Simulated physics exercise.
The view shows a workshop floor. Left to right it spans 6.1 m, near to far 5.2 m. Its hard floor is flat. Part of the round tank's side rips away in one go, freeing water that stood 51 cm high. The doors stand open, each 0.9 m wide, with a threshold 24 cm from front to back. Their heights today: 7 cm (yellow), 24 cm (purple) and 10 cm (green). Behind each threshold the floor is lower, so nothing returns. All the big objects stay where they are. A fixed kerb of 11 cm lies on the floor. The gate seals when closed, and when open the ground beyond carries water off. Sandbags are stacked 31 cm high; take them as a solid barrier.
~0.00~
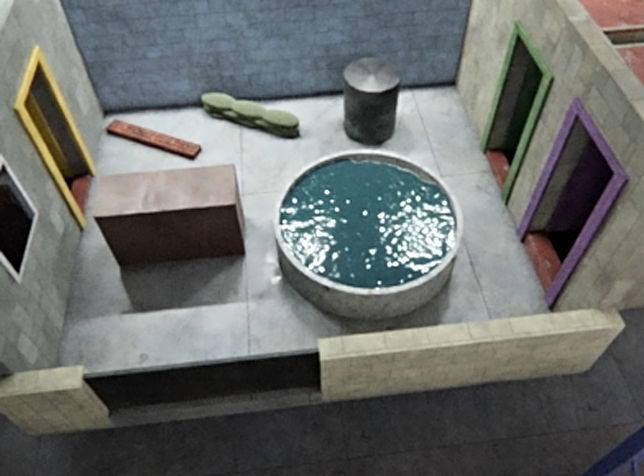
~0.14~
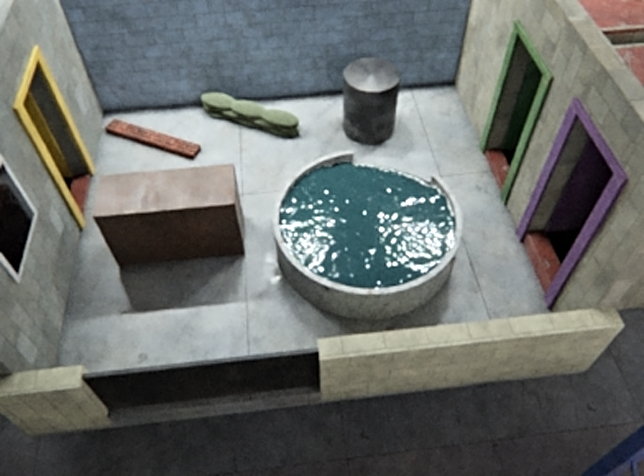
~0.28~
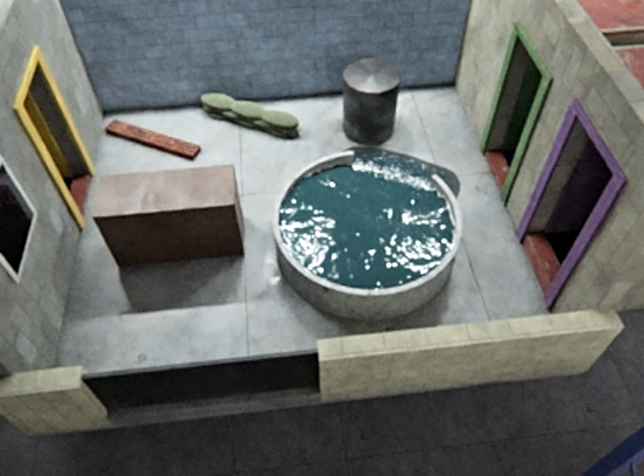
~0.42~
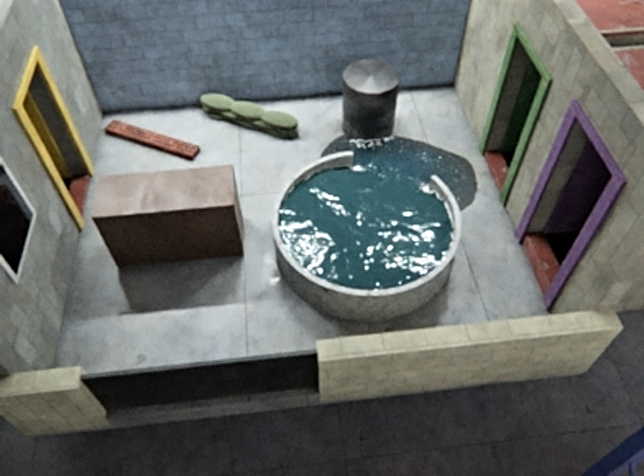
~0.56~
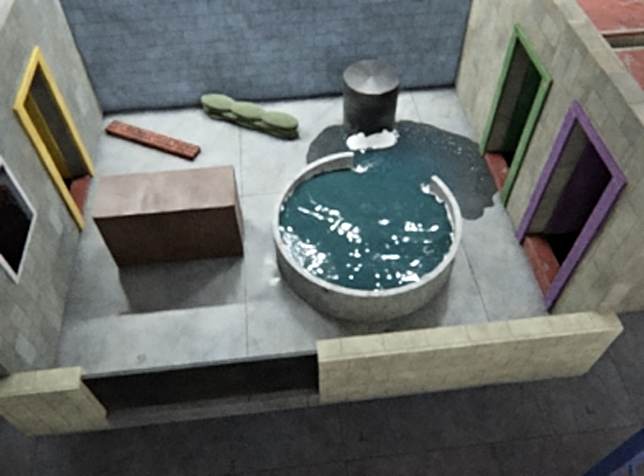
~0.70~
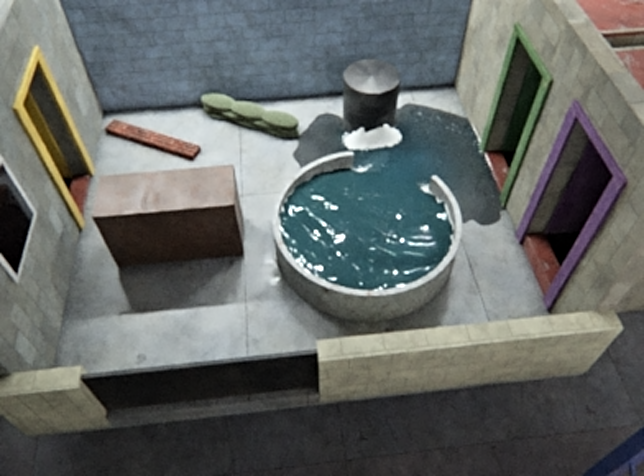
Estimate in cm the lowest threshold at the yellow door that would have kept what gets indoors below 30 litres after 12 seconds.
At least 6 cm or so.
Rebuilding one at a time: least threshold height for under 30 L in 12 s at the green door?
About 13.5 cm at green.
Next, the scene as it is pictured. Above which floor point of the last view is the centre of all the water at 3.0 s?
Around (375, 182).
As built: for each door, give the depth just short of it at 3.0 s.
In cm: Yellow 0, purple 2, green 15.
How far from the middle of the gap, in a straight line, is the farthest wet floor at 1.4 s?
About 2.6 m.
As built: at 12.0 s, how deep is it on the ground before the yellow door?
Some 8.0 cm.
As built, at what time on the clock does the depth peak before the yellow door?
Around 8.0 s.
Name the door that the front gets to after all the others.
It is the yellow one.
After 1.4 s water covers 20 % of the floor, deepest (44 cm) near (448, 89); it has not reached the yellow door.
After 3.0 s water covers 40 % of the floor, deepest (32 cm) near (438, 90); it has not reached the yellow door.
After 12.0 s water covers 95 % of the floor, deepest (11 cm) near (47, 404); 8 cm at the yellow door, 20 litres in over its 7 cm threshold.
At the yellow door as built, the water arrived by 3.8 s and peaked near 11 cm at 8.2 s.
Run again over the same 12 s with other heights there, 50 litres in over 5 cm, 20 litres over 7 cm. The limit of 30 litres is kept from about 6 cm up.
